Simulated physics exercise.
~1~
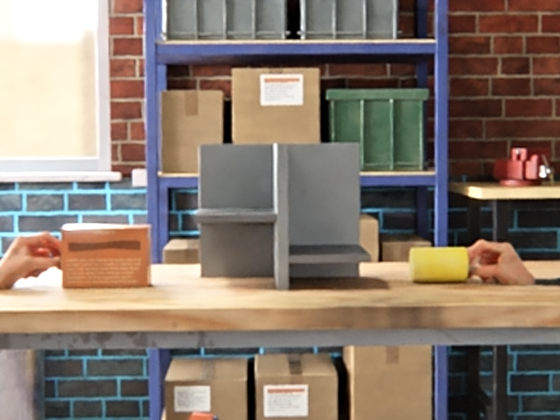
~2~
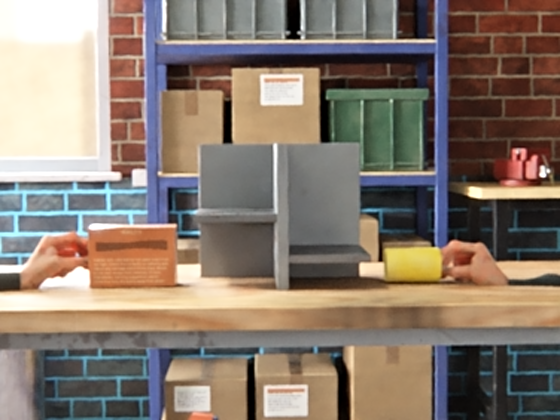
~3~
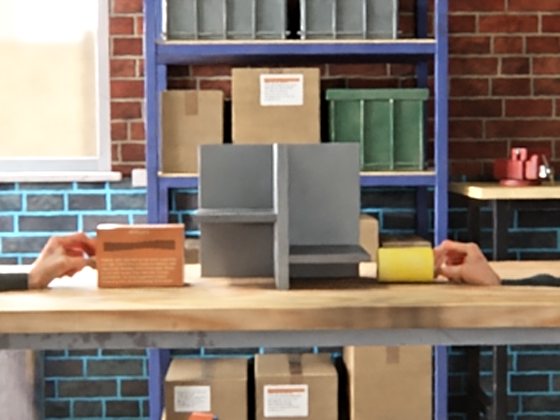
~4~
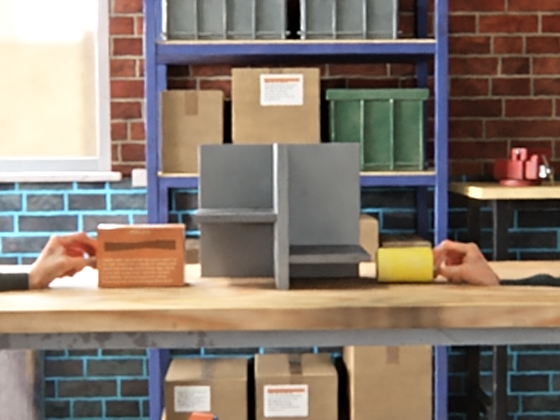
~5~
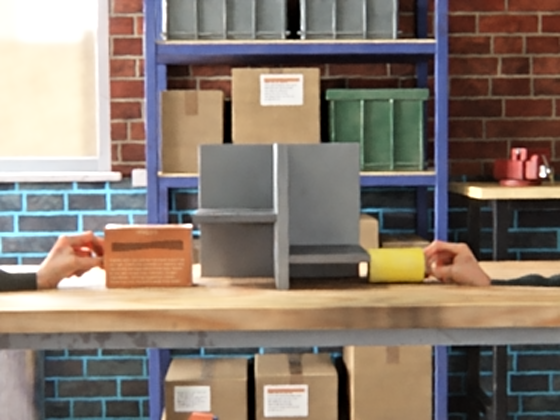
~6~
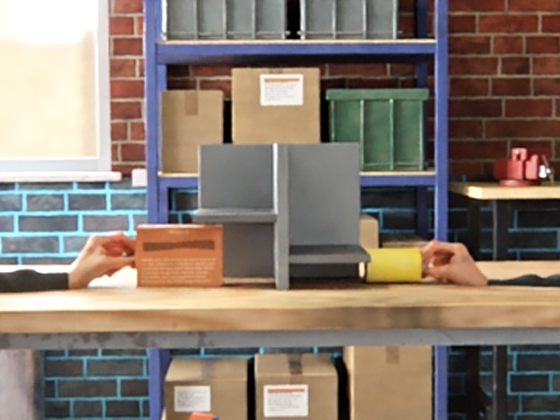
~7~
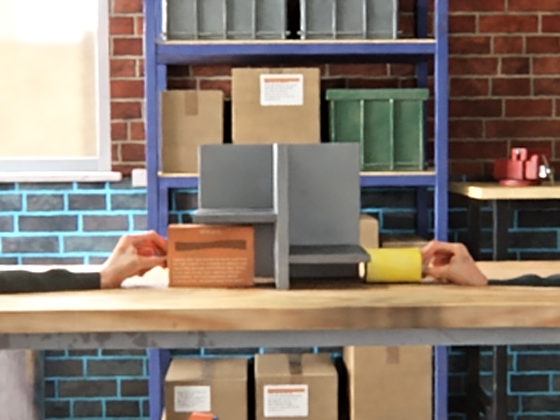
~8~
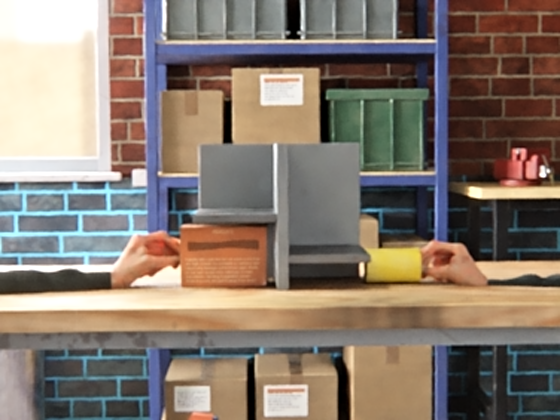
On a workbench in front of brick walls and shelving, two hands pushed an orange box and a yellow beaker lying on its side toward a small gray rack; the box slid in under the left shelf, but the beaker stopped at the right shelf's edge.
